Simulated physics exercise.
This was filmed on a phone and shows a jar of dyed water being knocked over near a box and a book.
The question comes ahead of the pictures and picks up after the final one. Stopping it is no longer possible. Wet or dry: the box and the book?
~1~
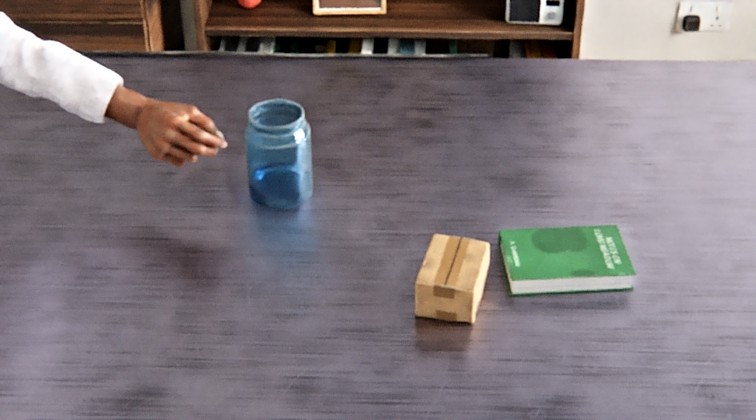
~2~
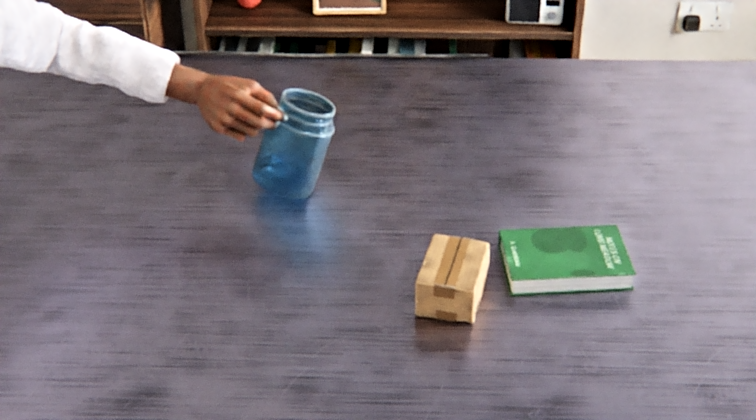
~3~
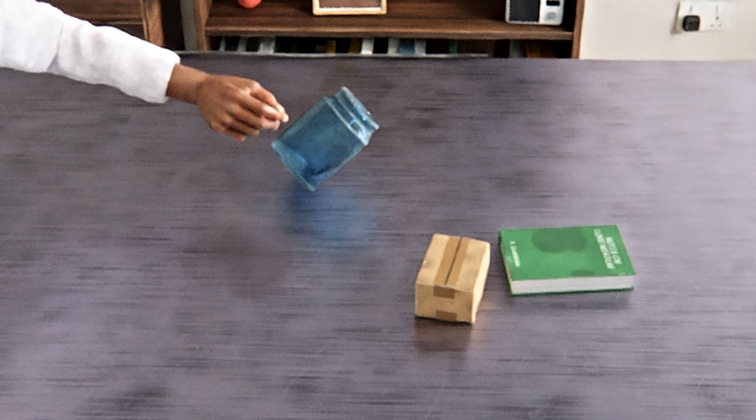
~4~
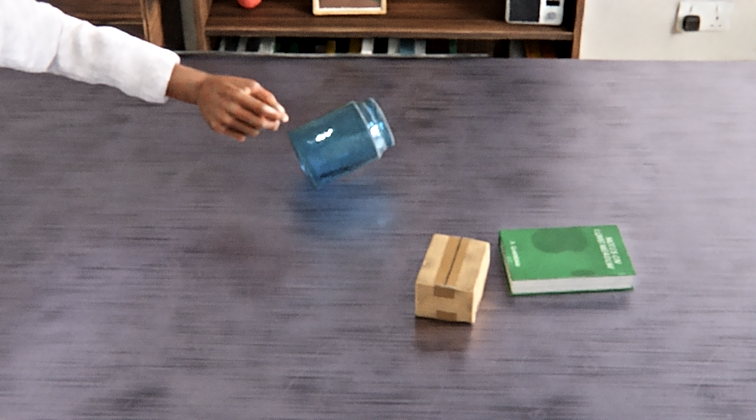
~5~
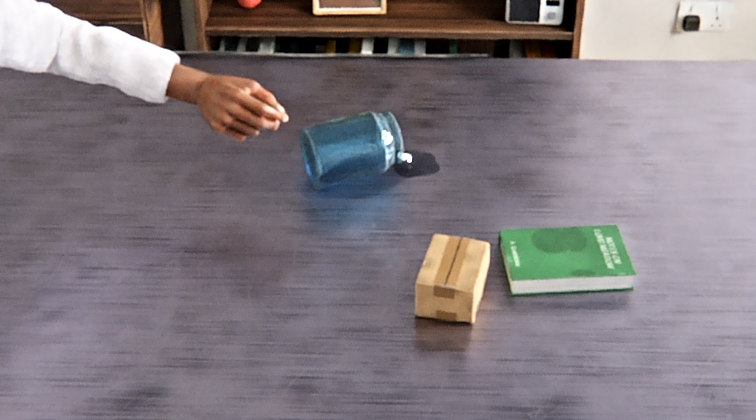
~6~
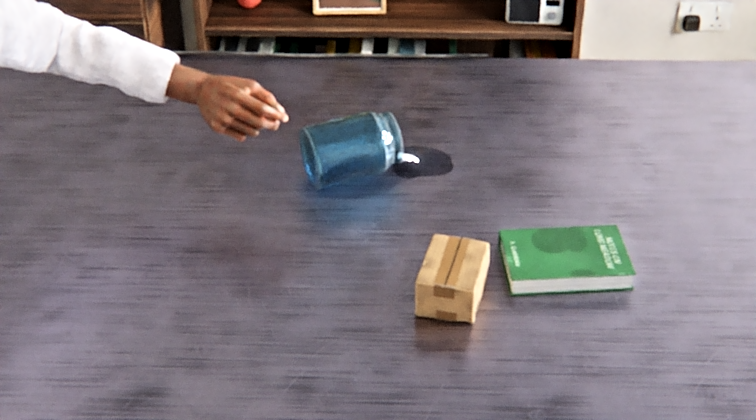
Box comes out dry, book comes out dry.
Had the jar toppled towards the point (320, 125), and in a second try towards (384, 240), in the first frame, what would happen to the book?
Case one, the item is left alone; case two, the item is caught.
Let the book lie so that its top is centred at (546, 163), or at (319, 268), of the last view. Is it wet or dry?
The first try leaves it sitting in the spill; the second leaves it free of the spill.
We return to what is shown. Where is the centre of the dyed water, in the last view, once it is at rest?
Roughly (505, 143).
Shortly, the puddle covers about as much as a plate; the box is still dry; the book is still dry.
At the finish, the puddle covers about as much as a plate; the box is still dry; the book is still dry.
